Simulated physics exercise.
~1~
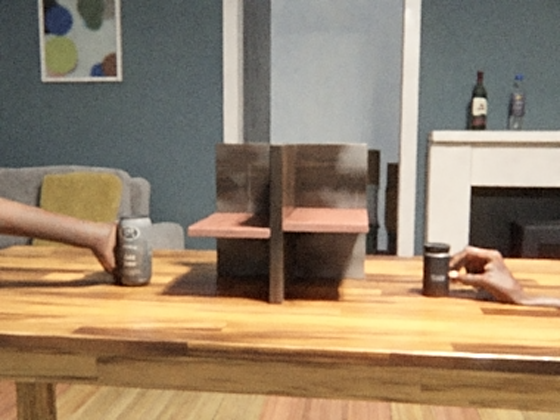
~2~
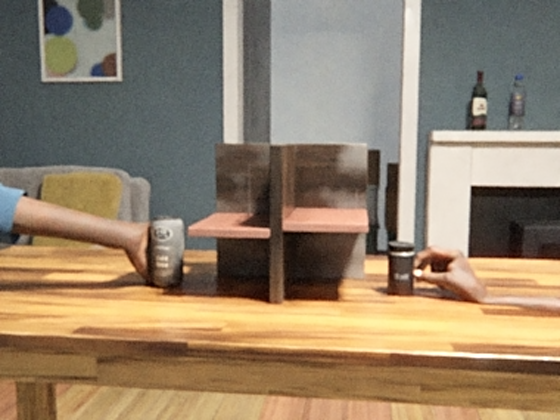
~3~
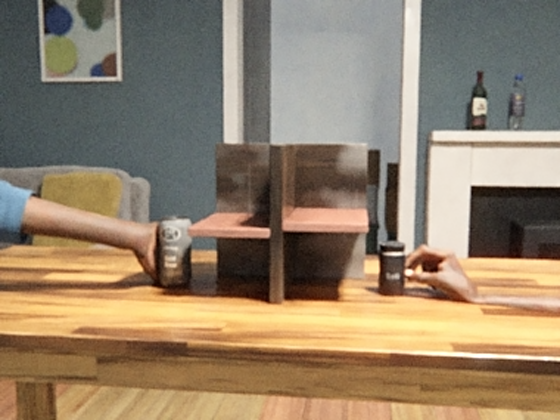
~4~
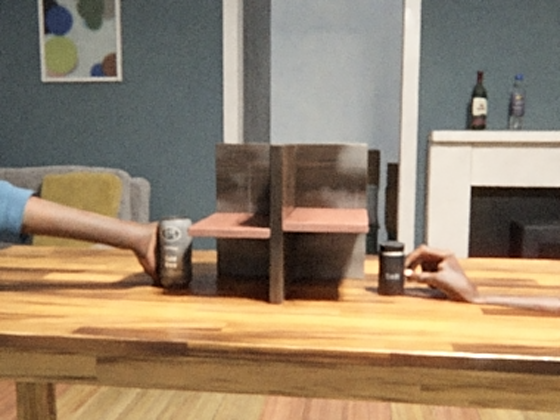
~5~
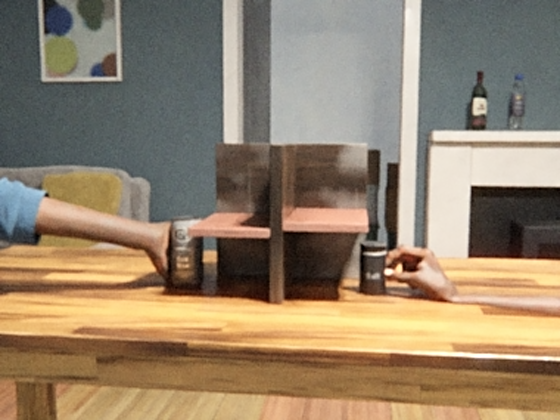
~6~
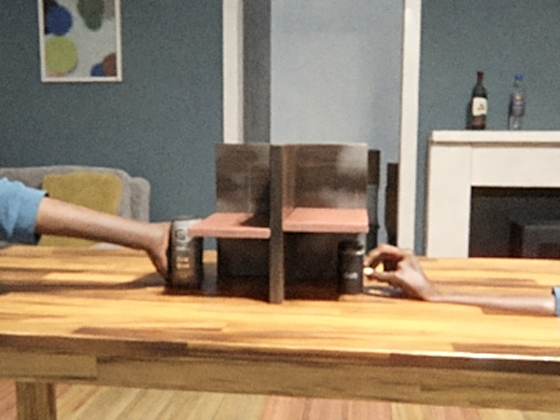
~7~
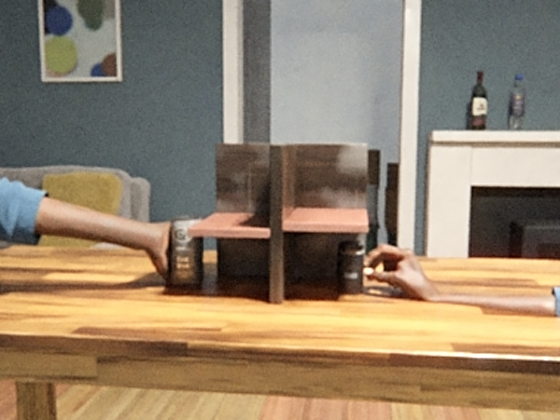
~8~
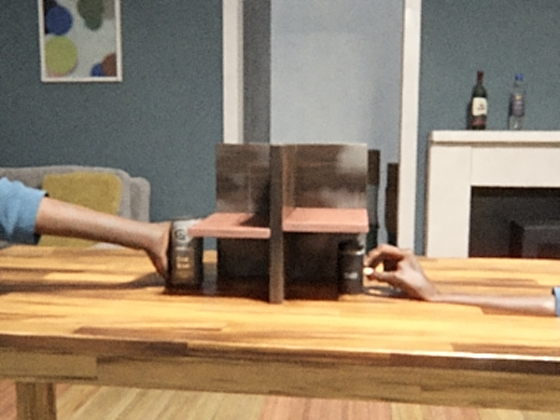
At the start, a wooden stand with reddish shelves sits on a table, with one hand holding a grey can at the left and another holding a smaller black shaker at the right. Both hands slide their upright items inward toward the stand, then pause briefly just short of it. They push on, and the can stops at the edge of the left shelf while the shaker begins to pass beneath the right one. The left hand stays put as the right hand slides the shaker farther in. Finally, the too-tall can remains caught at the opening, and the shaker rests under its shelf, both still held.
